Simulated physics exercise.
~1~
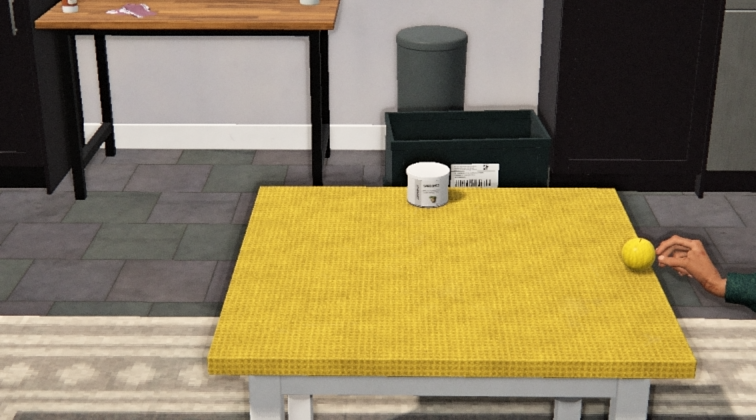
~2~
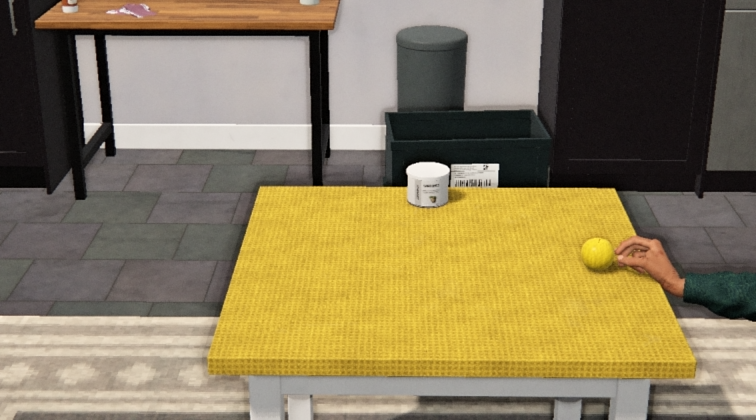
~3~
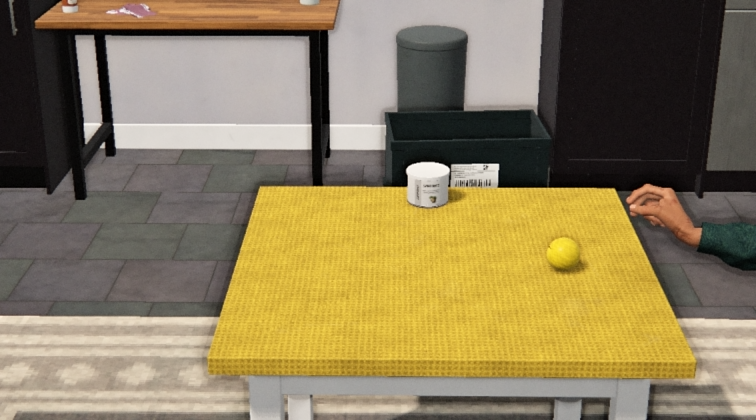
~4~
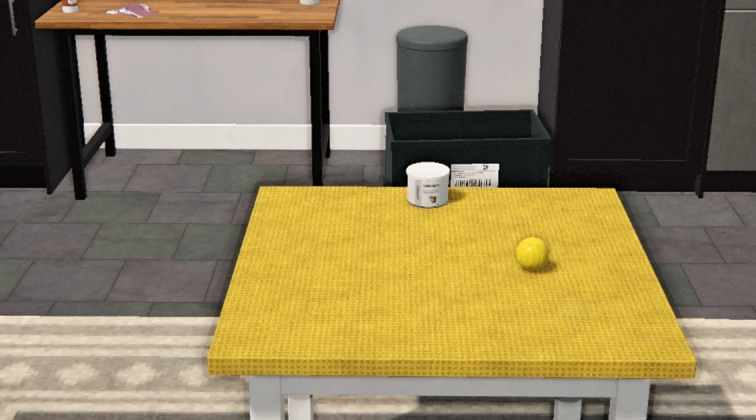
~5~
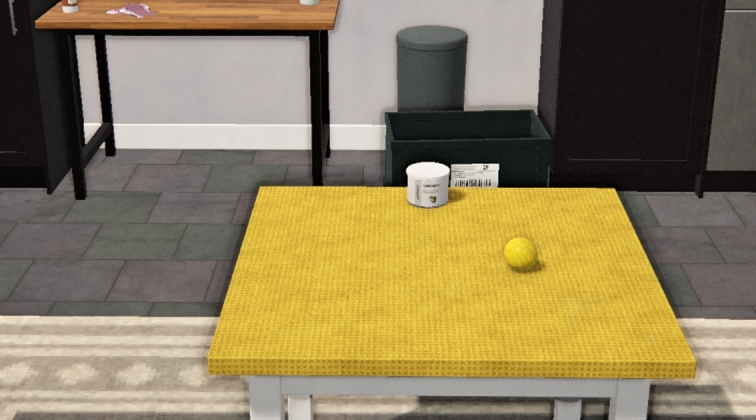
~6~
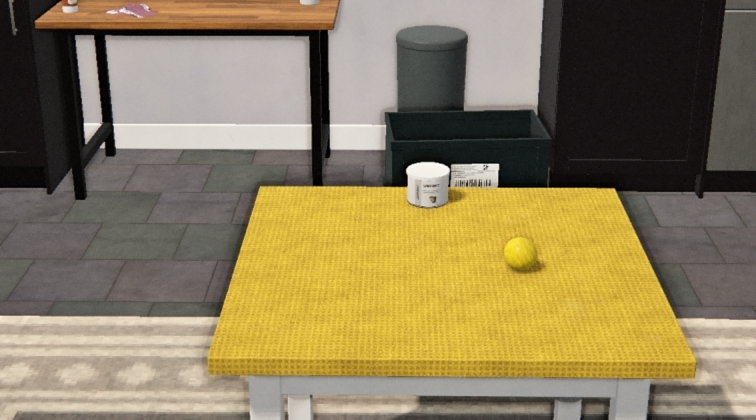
A yellow ball, pushed by a hand, rolls left across the table and stops there.
